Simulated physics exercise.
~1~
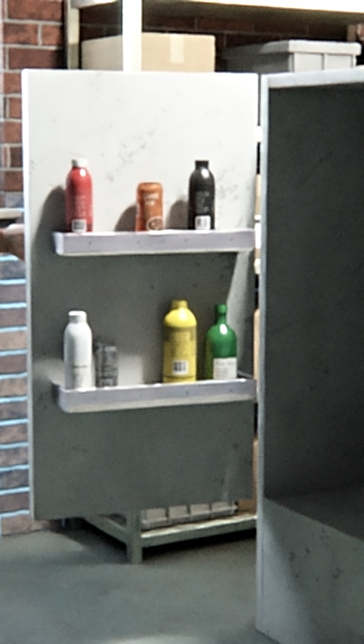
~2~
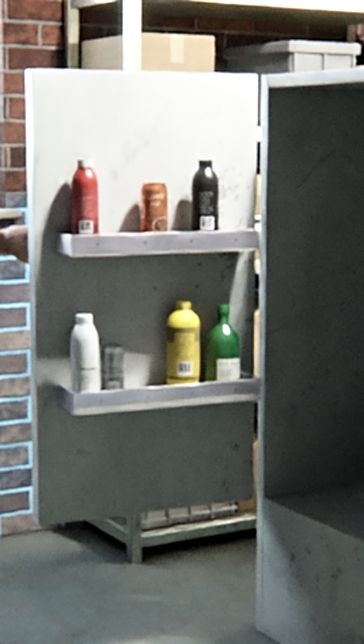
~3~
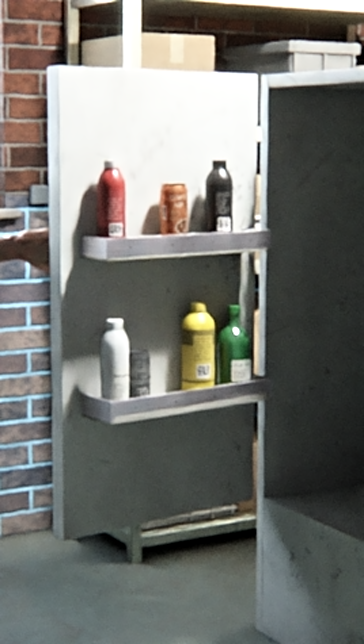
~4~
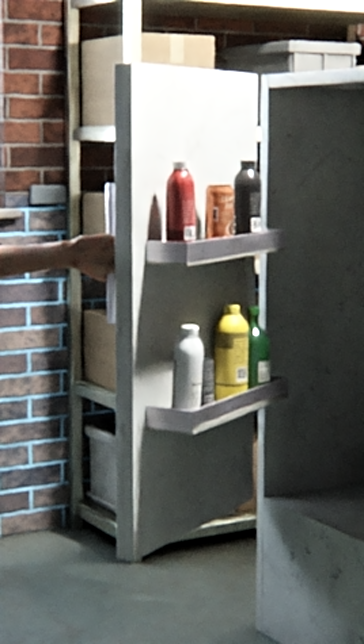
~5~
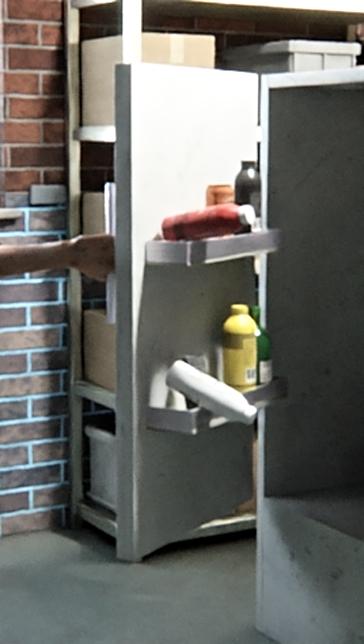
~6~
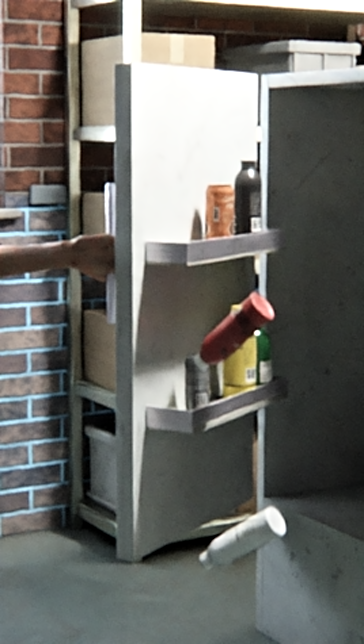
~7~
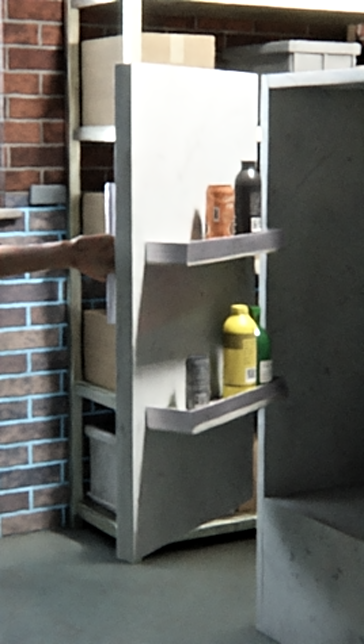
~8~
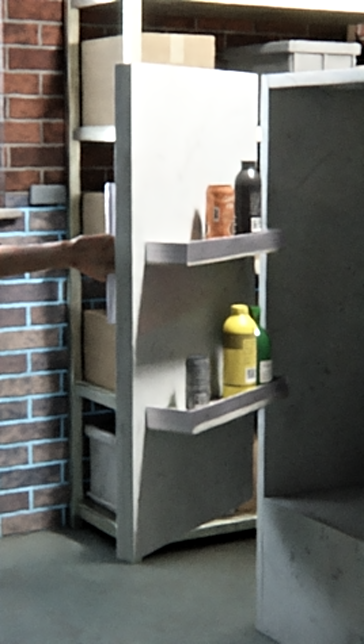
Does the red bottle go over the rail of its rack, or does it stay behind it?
The red bottle goes over the rail. It tips onto its side when the door stops and then tumbles down out of its rack.
